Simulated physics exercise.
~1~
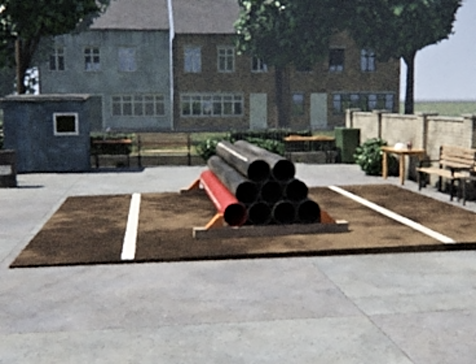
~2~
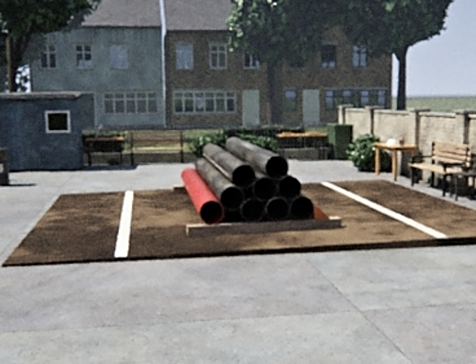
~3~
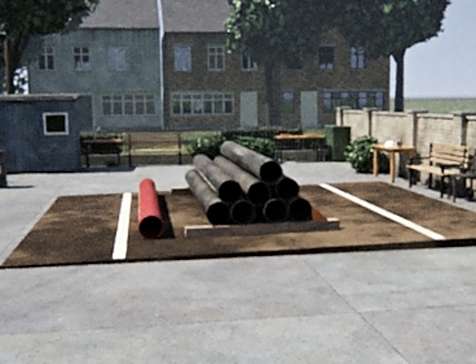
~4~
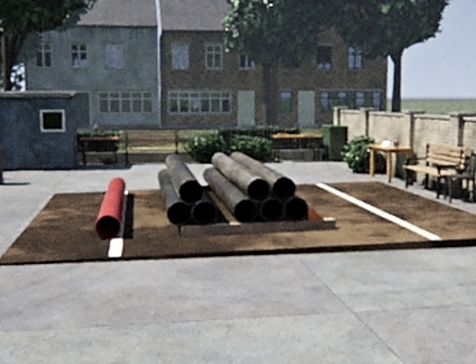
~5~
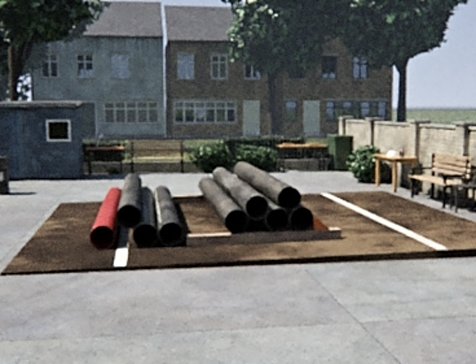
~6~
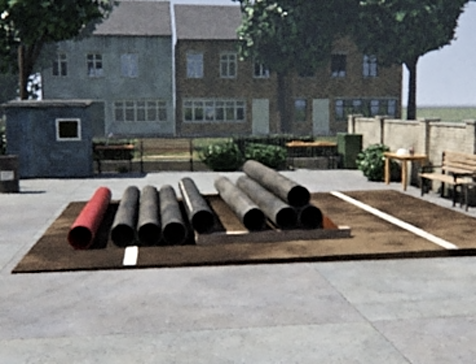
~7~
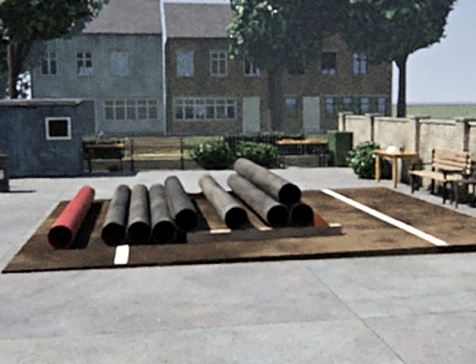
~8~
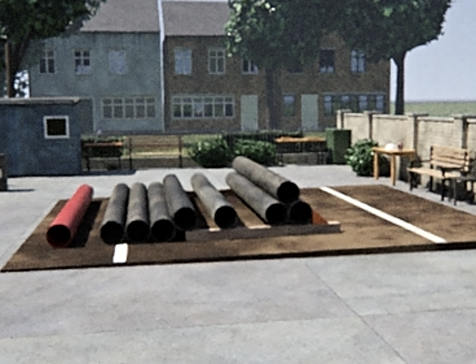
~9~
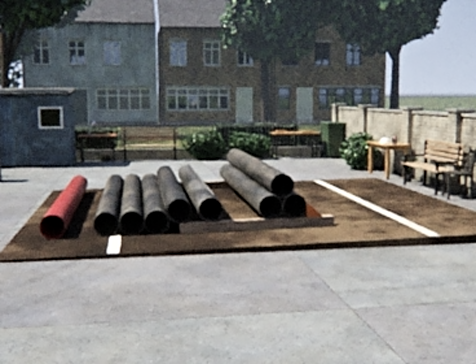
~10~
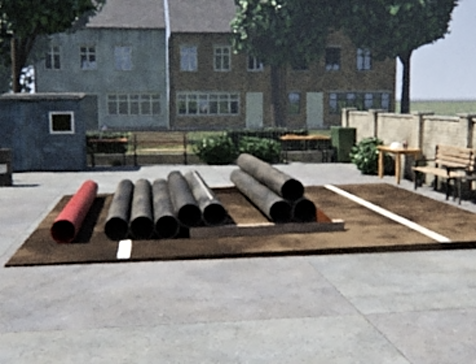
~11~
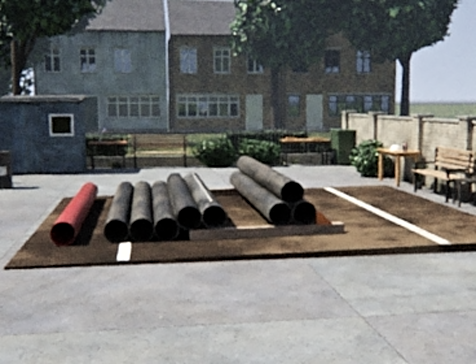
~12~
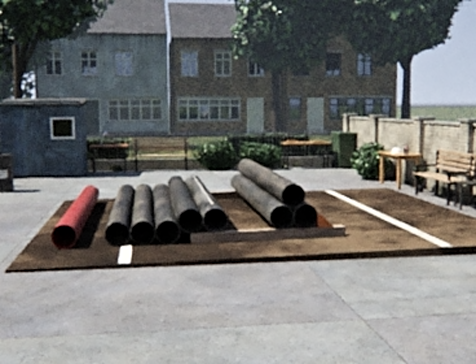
A red pipe on the left of a stacked pile of black pipes rolled off to the left and crossed the white line, several black ones tumbled after it, and they all settled in a spread-out row with a small stack still on the right.
